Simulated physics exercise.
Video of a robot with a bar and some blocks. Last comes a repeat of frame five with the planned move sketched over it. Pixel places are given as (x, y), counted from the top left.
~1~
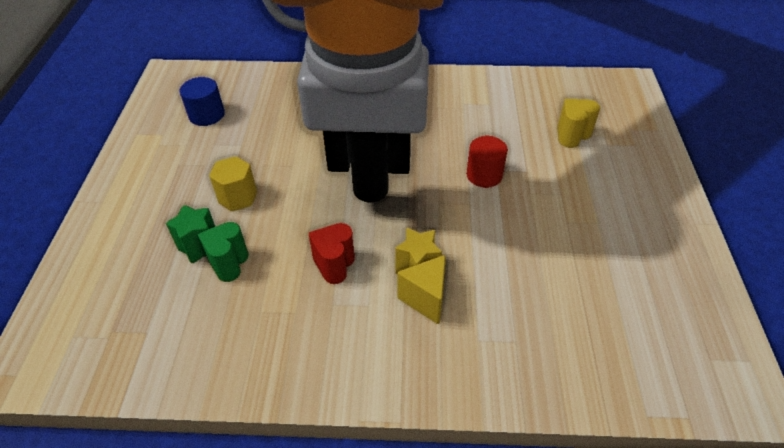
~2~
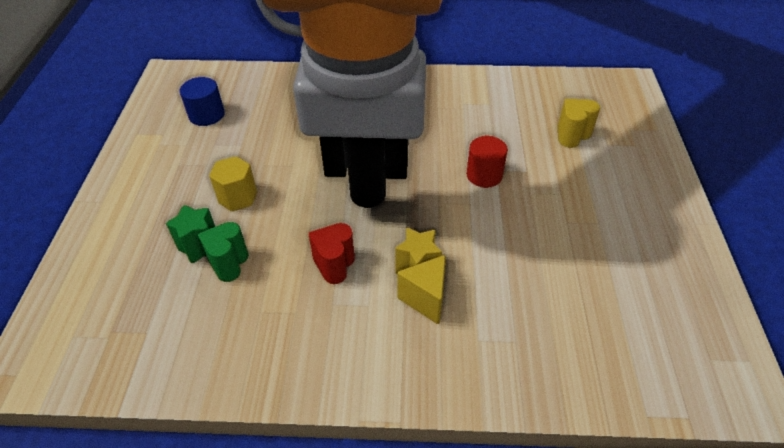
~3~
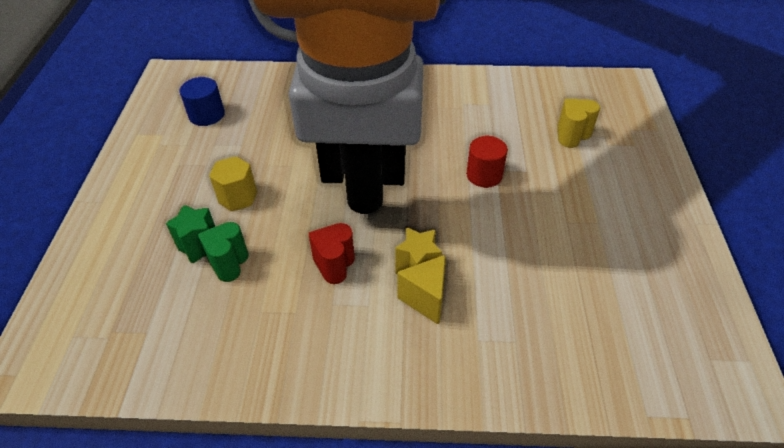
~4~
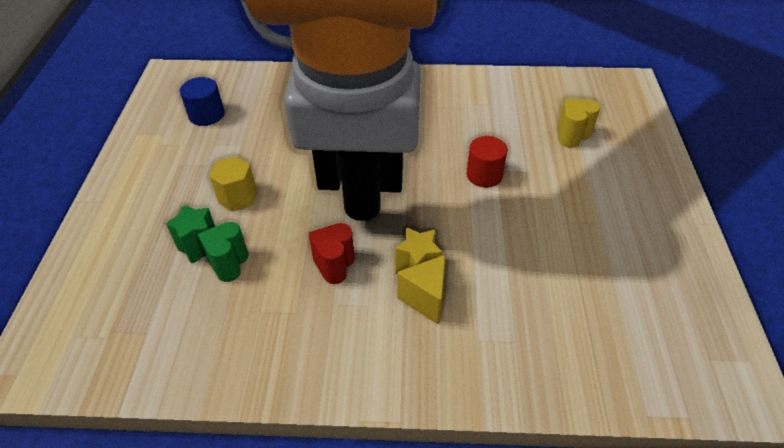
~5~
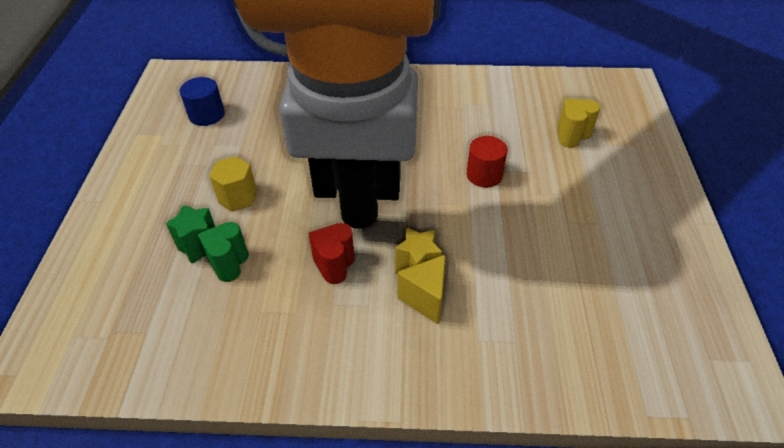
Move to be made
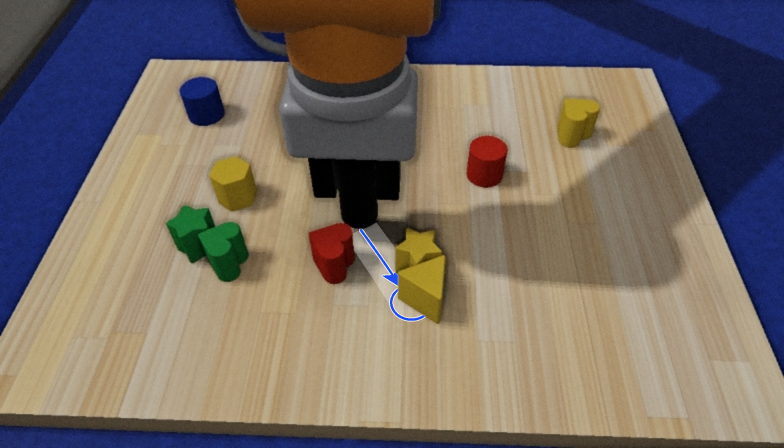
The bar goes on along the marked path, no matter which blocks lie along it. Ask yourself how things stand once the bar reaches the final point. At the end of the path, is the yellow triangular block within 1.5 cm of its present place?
My answer is no.
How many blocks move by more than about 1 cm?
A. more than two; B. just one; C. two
The answer is C.
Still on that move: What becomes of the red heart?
Its place stays the same.
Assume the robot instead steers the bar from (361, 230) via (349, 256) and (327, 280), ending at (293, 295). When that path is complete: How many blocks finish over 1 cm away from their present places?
Looking at the path, I think only one of the blocks ends up more than 1 cm away.
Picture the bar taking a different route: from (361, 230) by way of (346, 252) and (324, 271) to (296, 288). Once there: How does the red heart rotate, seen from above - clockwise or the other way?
From above, the red heart will be seen to turn anti-clockwise.
Path on the board, straight from (361, 230) to (411, 302).
What follows on the original path. Halfway along, bar (385, 250); nothing pushed yet.
At the end, bar (412, 289); red heart in place; yellow star-shaped block (438, 253), turned 65° anticlockwise; yellow triangular block (448, 292), turned 25° anticlockwise.
